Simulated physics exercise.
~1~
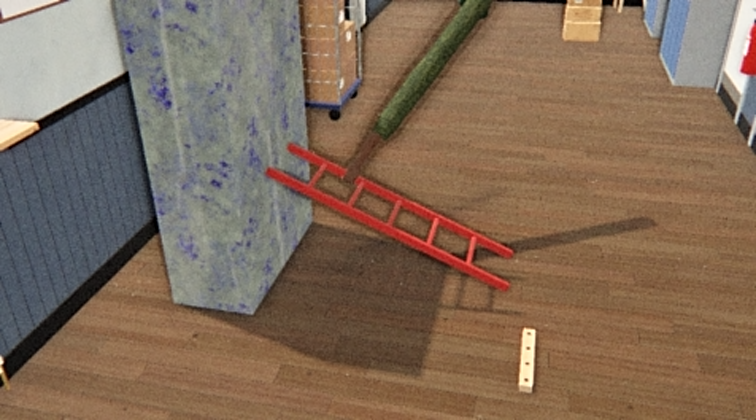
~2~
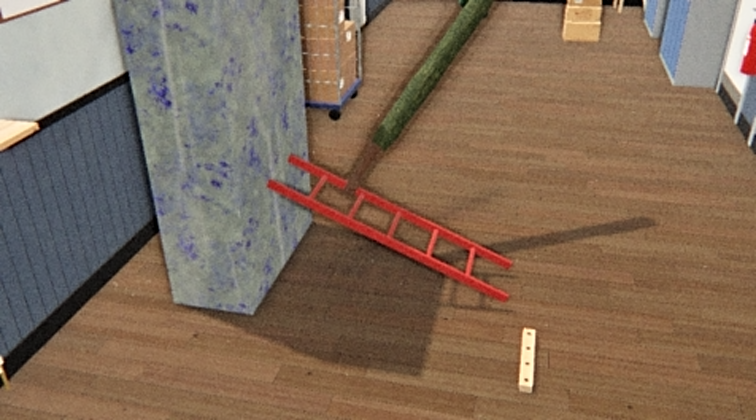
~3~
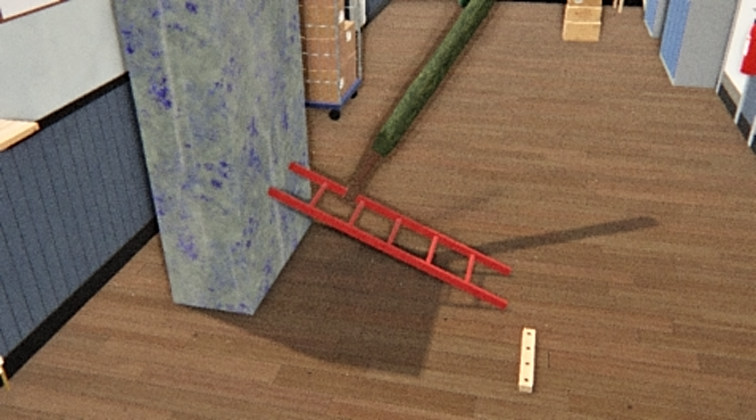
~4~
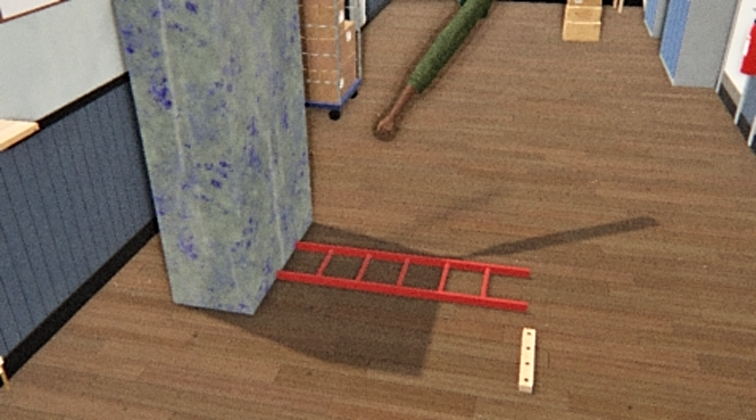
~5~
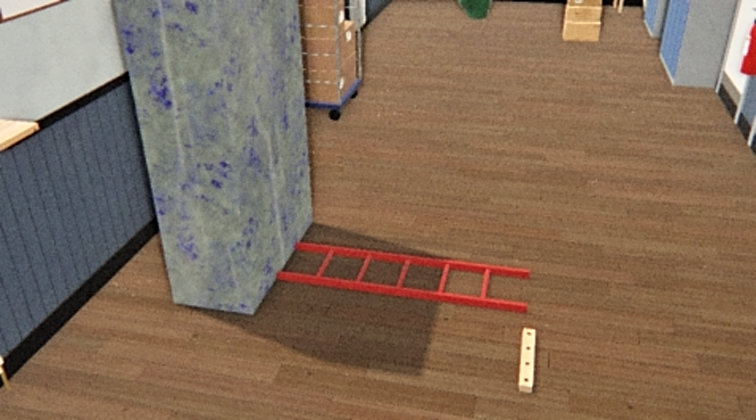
A green-sleeved arm lowers a slanted red ladder, lets go, and it slips to the floor.
